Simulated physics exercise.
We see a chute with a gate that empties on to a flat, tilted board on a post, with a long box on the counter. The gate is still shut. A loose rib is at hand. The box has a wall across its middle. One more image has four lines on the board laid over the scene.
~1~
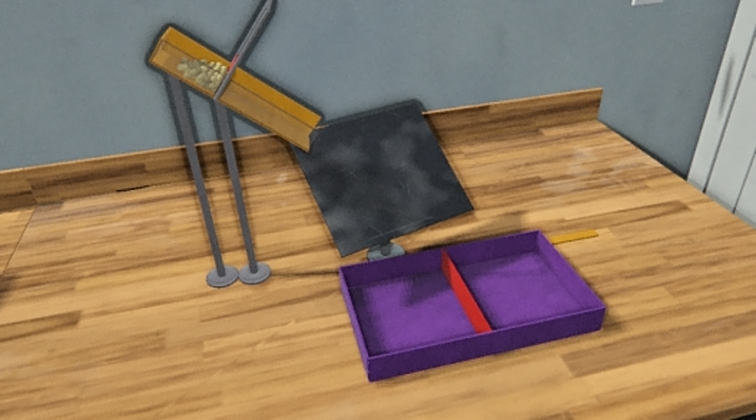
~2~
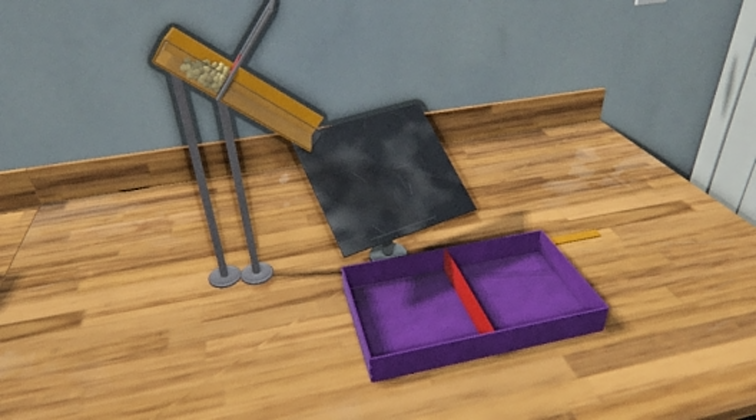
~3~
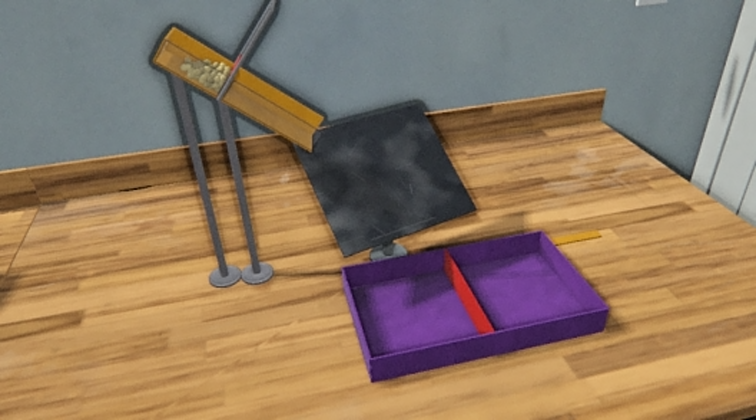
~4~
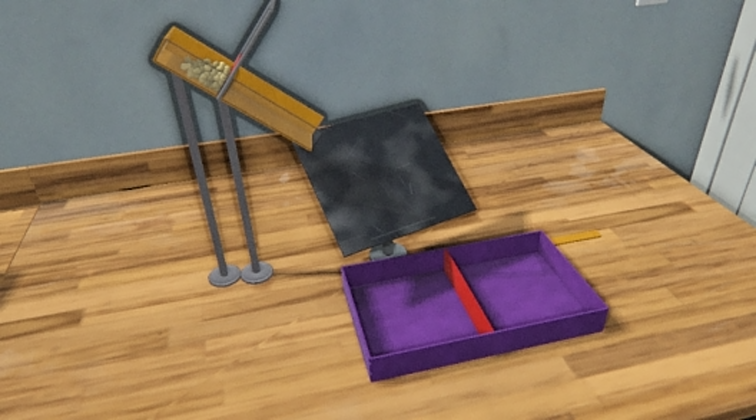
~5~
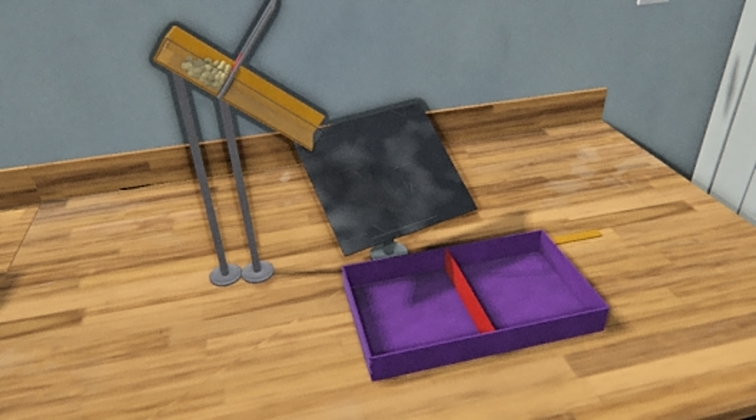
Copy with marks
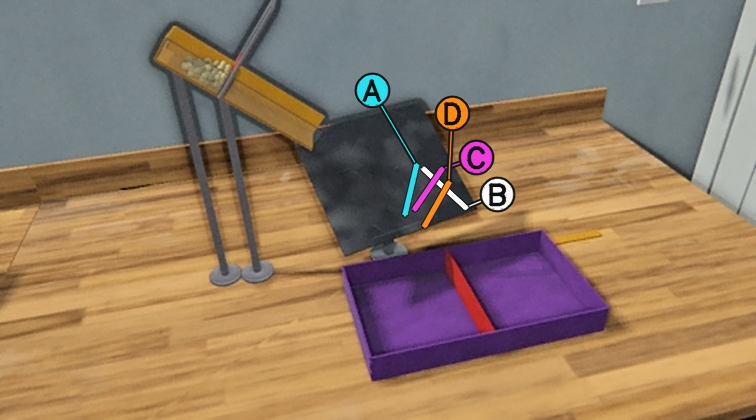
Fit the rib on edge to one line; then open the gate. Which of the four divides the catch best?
Go for B.
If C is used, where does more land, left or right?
Left.
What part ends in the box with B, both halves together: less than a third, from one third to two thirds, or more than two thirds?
It is more than two thirds.
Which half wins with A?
Left.
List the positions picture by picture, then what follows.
Load behind the gate at (205, 76), soya beans; lip of the chute at (309, 143), sloping fairly steeply, in the first picture.
Middle of the board at (385, 173), tilted fairly steeply; middle of its low edge at (414, 232); of its high edge at (357, 119), in the second picture.
Front corners of the box at (370, 359) and (608, 308); front end of its middle wall at (494, 333); gate still shut at (237, 65), in the third picture.
Middle of the load at (209, 75); lip at (311, 143), in the fourth picture.
Middle of the load at (209, 75); lip at (312, 142), in the fifth picture.
On the marked copy, line A from (416, 165) to (405, 213); line B from (423, 169) to (465, 207); line C from (441, 169) to (414, 209); line D from (448, 182) to (424, 225).
Choosing A, of what is caught, nearly all in the left half, a stray few in the right.
Choosing B, of what is caught, about a third in the left half, about two thirds in the right.
Choosing C, of what is caught, most in the left half, about a quarter in the right.
Choosing D, of what is caught, nearly all in the left half, a stray few in the right.
